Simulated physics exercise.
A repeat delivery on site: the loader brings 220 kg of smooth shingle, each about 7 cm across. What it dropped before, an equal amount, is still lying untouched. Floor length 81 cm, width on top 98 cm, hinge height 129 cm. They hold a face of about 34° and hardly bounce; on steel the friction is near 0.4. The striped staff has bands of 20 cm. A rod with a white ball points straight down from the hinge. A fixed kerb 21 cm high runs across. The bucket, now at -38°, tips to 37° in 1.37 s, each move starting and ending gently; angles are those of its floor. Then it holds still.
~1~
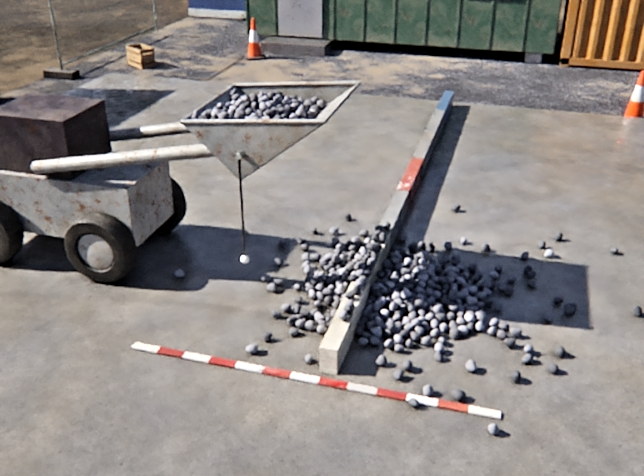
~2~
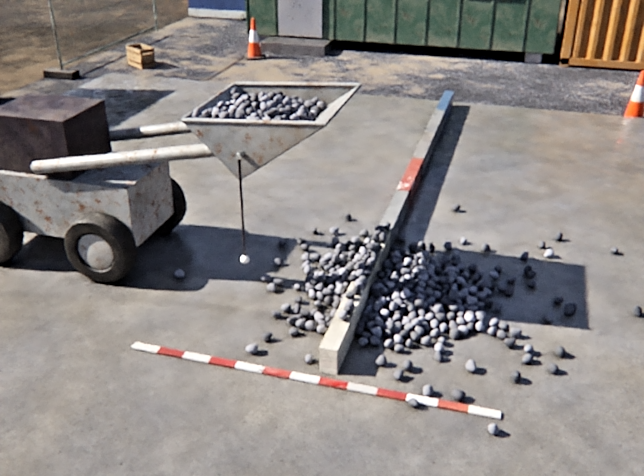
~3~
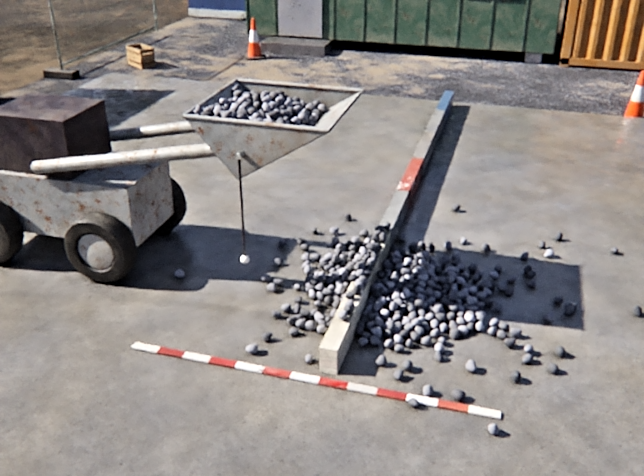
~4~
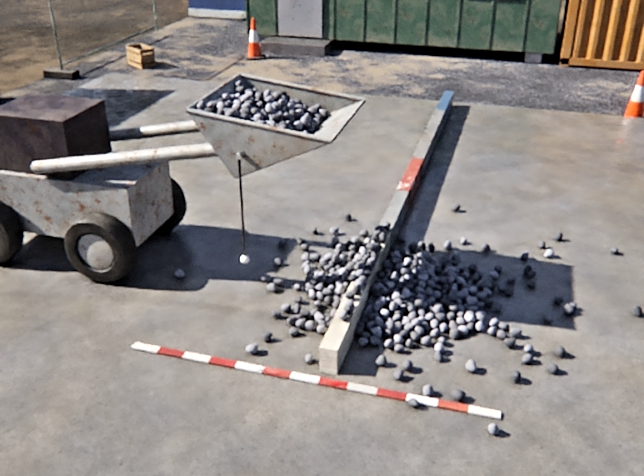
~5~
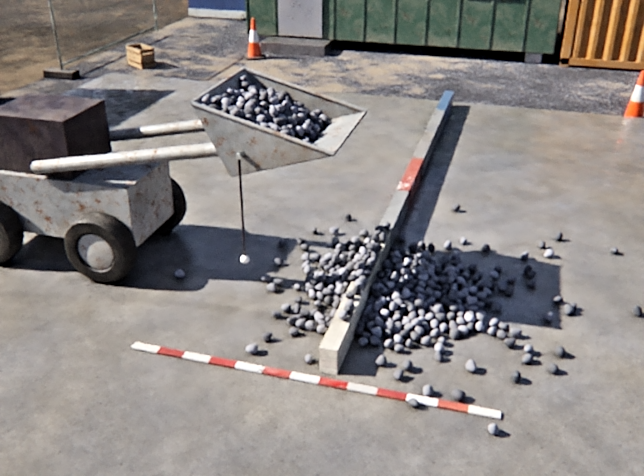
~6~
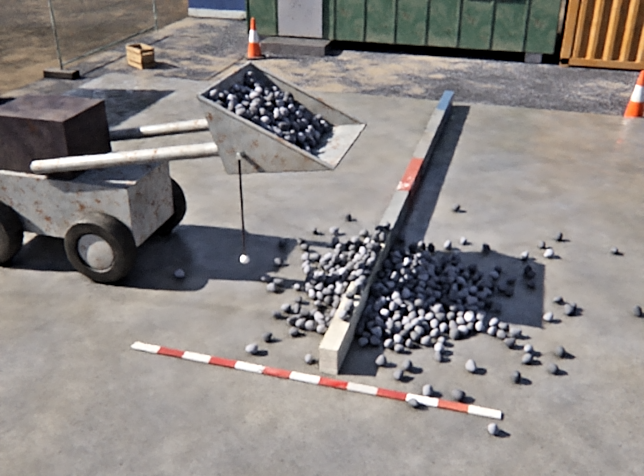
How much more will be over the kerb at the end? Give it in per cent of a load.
Roughly 63 per cent of a load more.
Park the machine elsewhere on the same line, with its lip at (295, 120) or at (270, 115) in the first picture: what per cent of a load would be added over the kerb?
About 15 and 0 per cent.
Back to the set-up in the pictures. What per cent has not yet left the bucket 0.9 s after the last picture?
Roughly 45 per cent is still inside.
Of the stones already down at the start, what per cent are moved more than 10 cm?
Roughly 10 per cent of them.
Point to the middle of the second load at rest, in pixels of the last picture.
Their middle is at about (391, 283).
Then, 0.4 s after the last picture the floor is at 25°; in per cent of one load, 100 in the bucket, 34 on this side of the kerb, 66 over the kerb; the foremost stones are at (579, 300).
Then, 0.9 s after the last picture the floor is at 37°; in per cent of one load, 46 in the bucket, 85 on this side of the kerb, 69 over the kerb; the foremost stones are at (579, 300).
Then, 1.2 s after the last picture the floor is at 37°; in per cent of one load, 4 in the bucket, 88 on this side of the kerb, 108 over the kerb; the foremost stones are at (579, 300).
Then, 3.7 s after the last picture the floor is at 37°; in per cent of one load, 0 in the bucket, 70 on this side of the kerb, 130 over the kerb; the foremost stones are at (580, 294). Net gain over the kerb, 63.
